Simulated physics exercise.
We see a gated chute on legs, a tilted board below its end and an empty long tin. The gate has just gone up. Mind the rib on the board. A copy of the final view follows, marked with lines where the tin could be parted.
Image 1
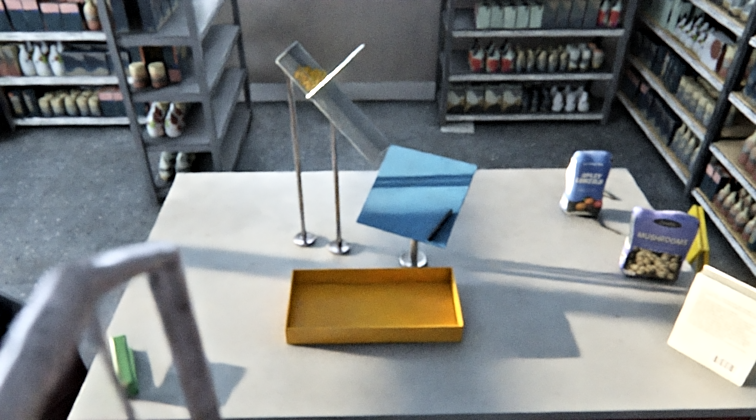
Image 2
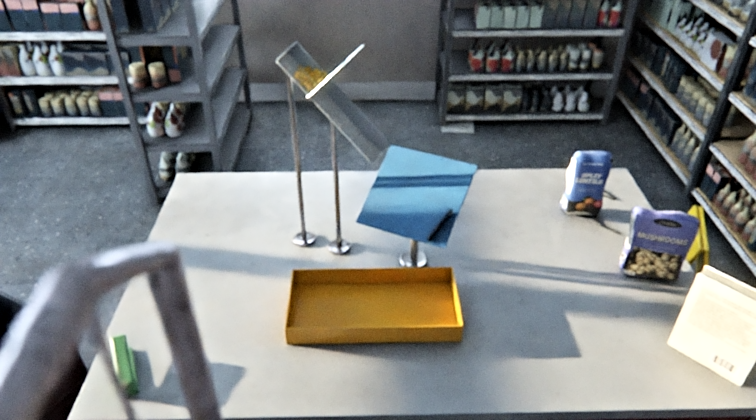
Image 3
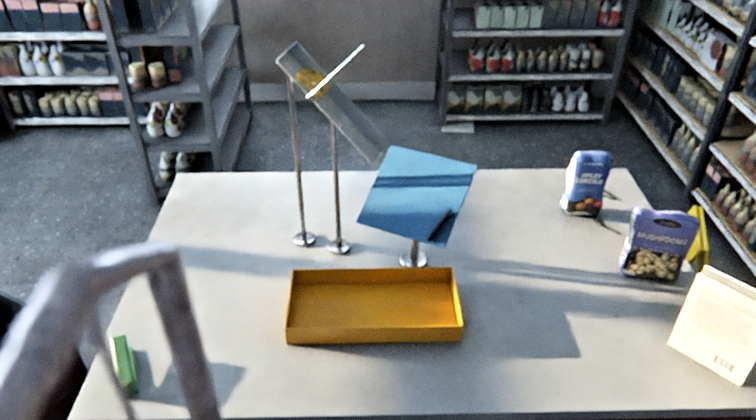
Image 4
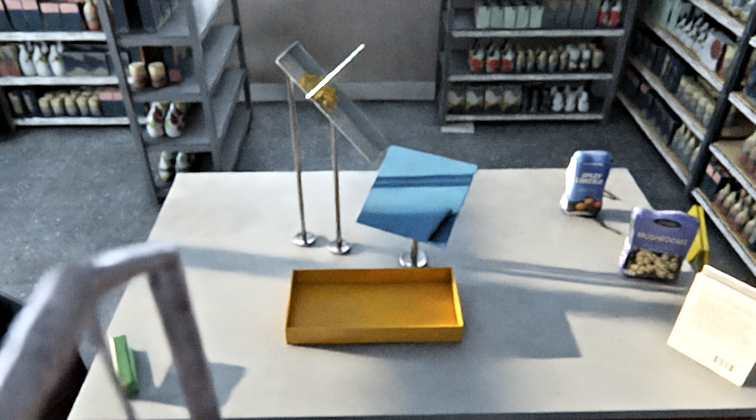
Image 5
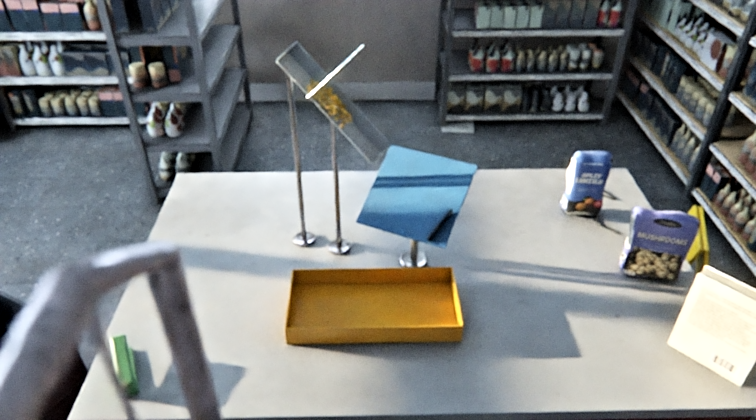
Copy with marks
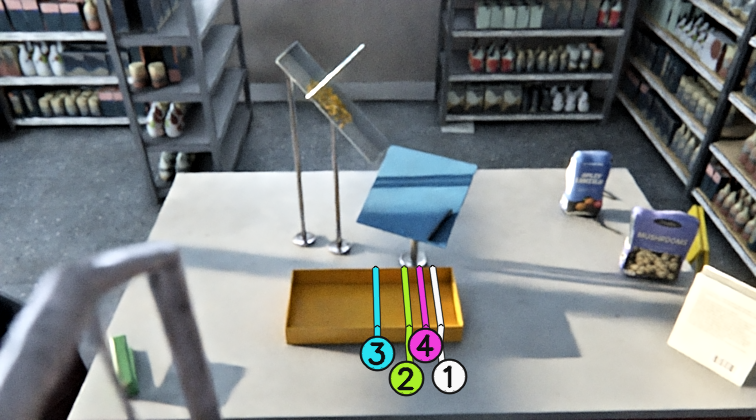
The footage shows a clear sloping chute on thin legs above a tilted blue board and an empty yellow tray on a table; beneath a raised gate, small yellow pieces slide a short way down the chute toward the right.
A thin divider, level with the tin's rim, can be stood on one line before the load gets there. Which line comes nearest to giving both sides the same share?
Line 2.
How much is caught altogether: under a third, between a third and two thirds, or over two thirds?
Over two thirds.
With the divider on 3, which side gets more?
More lands on the right.
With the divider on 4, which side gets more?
More lands on the left.
On the marked copy, line 1 crosses the front rim at (440, 326); line 2 crosses the front rim at (409, 326); line 3 crosses the front rim at (377, 327); line 4 crosses the front rim at (425, 326).
If 1 is chosen, of what is caught, the whole lot on the left of the divider, none at all on the right.
If 2 is chosen, of what is caught, close to two thirds on the left of the divider, close to a third on the right.
If 3 is chosen, of what is caught, a small share on the left of the divider, all but a few on the right.
If 4 is chosen, of what is caught, all but a few on the left of the divider, a small share on the right.
